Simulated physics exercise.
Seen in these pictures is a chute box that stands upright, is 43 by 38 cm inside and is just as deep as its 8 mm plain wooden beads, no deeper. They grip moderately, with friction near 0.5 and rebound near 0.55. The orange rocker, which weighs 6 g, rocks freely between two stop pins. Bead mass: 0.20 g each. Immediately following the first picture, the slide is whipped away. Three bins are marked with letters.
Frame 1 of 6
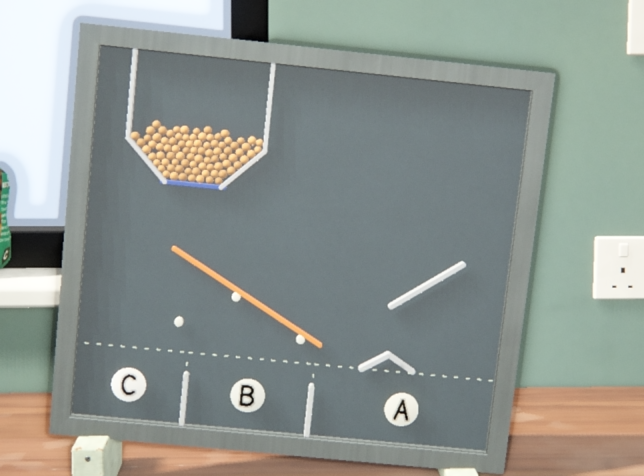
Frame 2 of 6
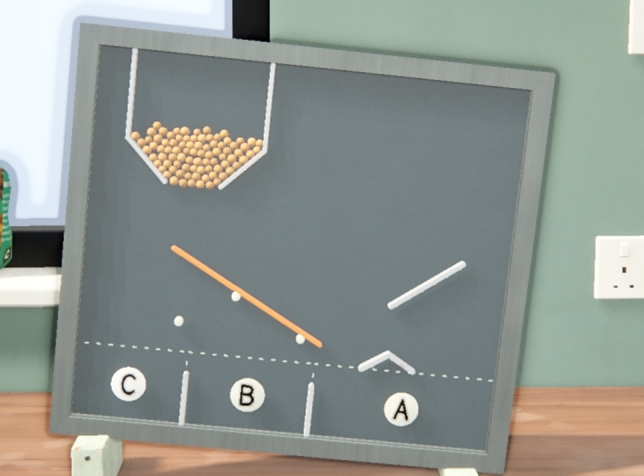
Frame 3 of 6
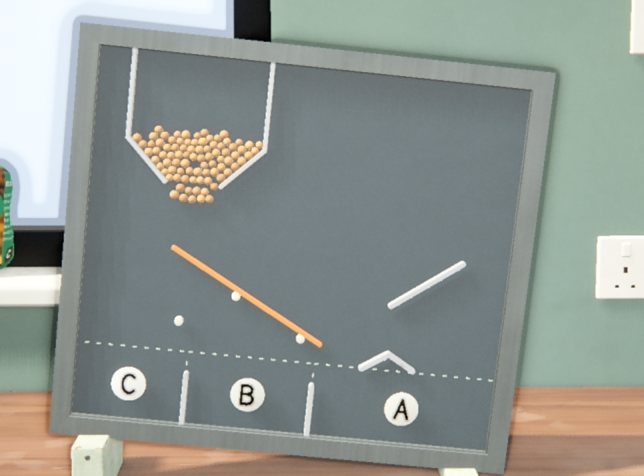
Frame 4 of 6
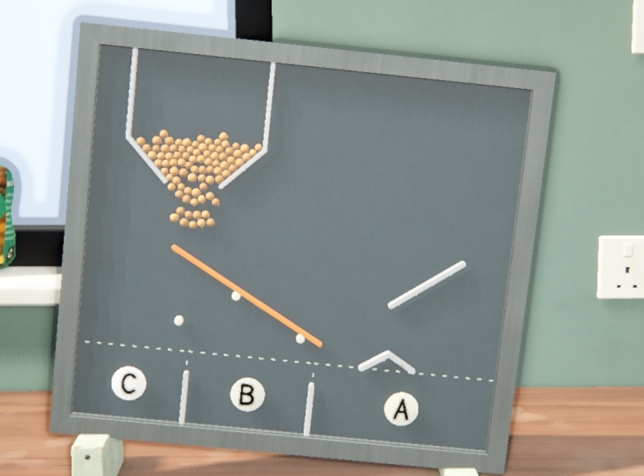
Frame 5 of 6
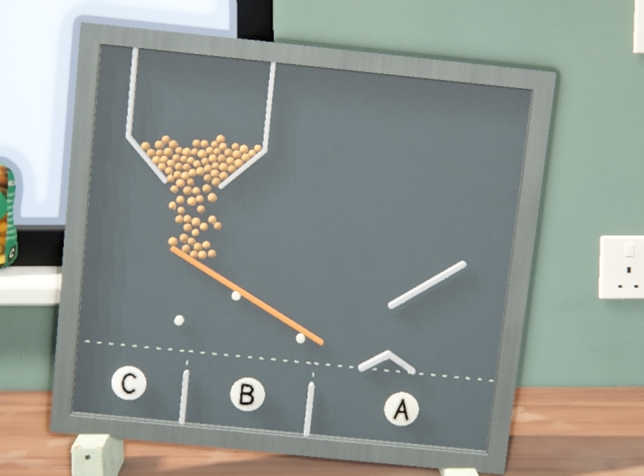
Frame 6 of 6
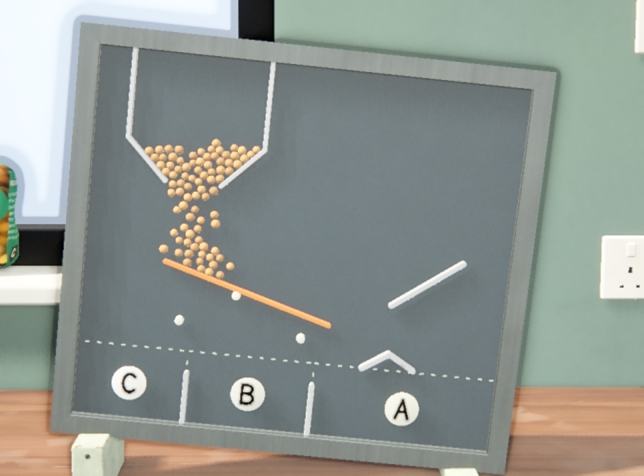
In this clip, a blue slide beneath a hopper of wooden beads disappears, and beads pour through the opening onto a sloping orange rocker, whose raised left end dips as more beads land on it, making its slope shallower.
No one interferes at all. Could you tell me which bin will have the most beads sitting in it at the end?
That would be C.
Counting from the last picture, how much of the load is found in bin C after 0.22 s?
Roughly 25 per cent.
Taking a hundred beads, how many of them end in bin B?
I'd put it at about 0 per cent.
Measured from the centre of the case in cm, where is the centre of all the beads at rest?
Some 18 cm left and 15 cm below.
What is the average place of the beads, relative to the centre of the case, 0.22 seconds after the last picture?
Offset approx. 13 cm left, 6 cm below.
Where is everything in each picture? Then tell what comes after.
Tilted 6° clockwise; about 80 beads; beads' middle (194, 151); orange rocker (236, 297) tilted 34°; A (402, 410), B (248, 396), C (129, 385); slide (162, 181) to (224, 188), in the first frame.
Beads' middle (194, 152); 1 out, lowest bead (210, 185), in the second frame.
Beads' middle (194, 157); 10 out, lowest bead (192, 199), in the third frame.
Beads' middle (195, 170); 20 out, lowest bead (193, 225); orange rocker (236, 296) tilted 34°, in the fourth frame.
Beads' middle (191, 182); 29 out, lowest bead (202, 255), in the fifth frame.
Beads' middle (196, 196); 40 out, lowest bead (220, 275); orange rocker (236, 296) tilted 22°; wall ends (187, 373), (312, 386), (391, 306) to (463, 264), (361, 368) to (413, 371), (136, 45) to (165, 181), (221, 186) to (274, 60), in the sixth frame.
Then, 0.10 s later than the last picture, the beads' middle is 10 cm left of and level with the centre; nothing in the marked areas; orange rocker left end down 24°.
Then, 0.22 s later than the last picture, the beads' middle is 13 cm left of and 6 cm below the centre; C 25 %; orange rocker left end down 24°.
Then, 0.45 s later than the last picture, the beads' middle is 16 cm left of and 12 cm below the centre; C 70 %; orange rocker left end down 24°.
All still 2.1 s after it, A 0 %, B 0 %, C 100 %; orange rocker right end down 34°.
